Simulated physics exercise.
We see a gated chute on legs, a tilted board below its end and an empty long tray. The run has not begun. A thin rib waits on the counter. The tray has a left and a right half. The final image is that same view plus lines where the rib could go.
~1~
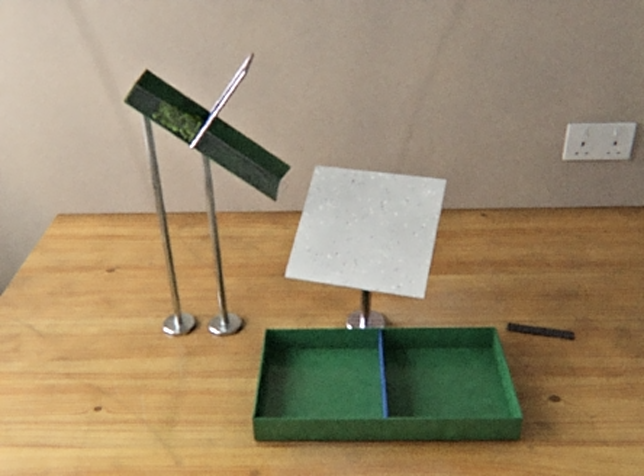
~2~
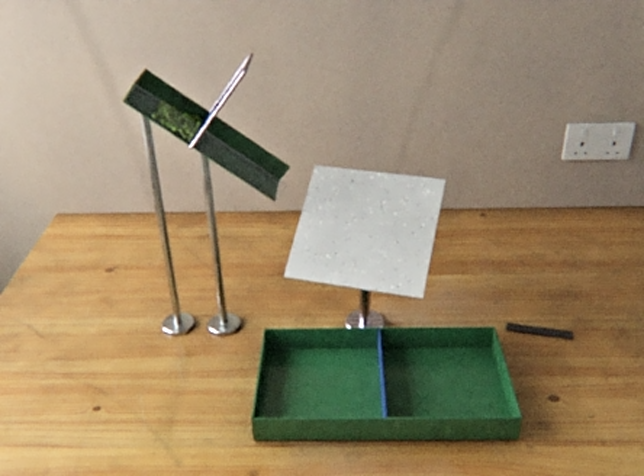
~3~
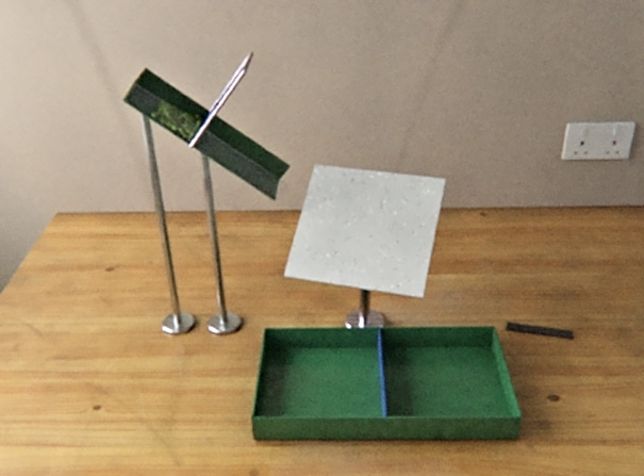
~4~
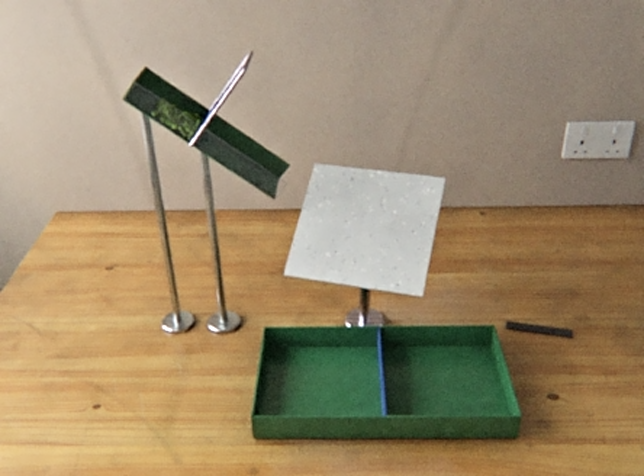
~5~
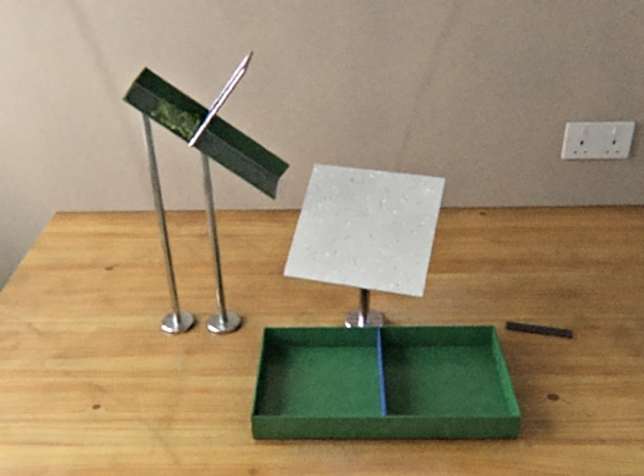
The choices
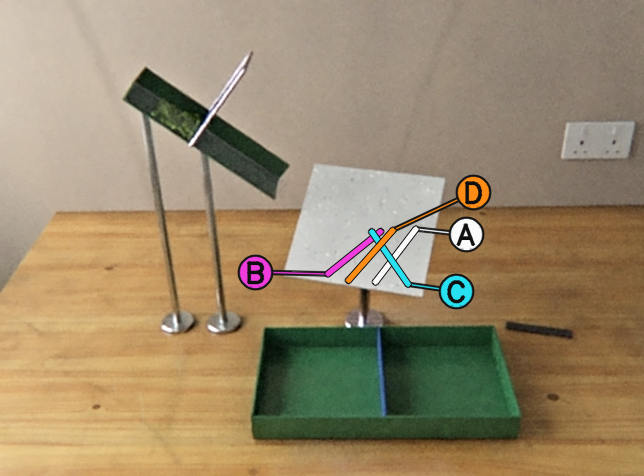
Nothing moved: a green chute on metal legs held a small greenish load behind a closed gate, with a tilted pale board and an empty, divided green tray standing to its right on the wooden table.
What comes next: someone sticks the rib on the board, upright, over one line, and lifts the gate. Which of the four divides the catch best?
It is C.
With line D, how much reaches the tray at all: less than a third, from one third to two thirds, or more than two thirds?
It is more than two thirds.
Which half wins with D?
The left half.
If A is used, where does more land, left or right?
Left.
On the marked copy, line A from (415, 229) to (375, 282); line B from (380, 231) to (327, 274); line C from (371, 231) to (408, 284); line D from (392, 230) to (348, 280).
For line A, of what is caught, most in the left half, about a quarter in the right.
For line B, of what is caught, nearly all in the left half, a small part in the right.
For line C, of what is caught, about half in the left half, about half in the right.
For line D, of what is caught, nearly all in the left half, a small part in the right.
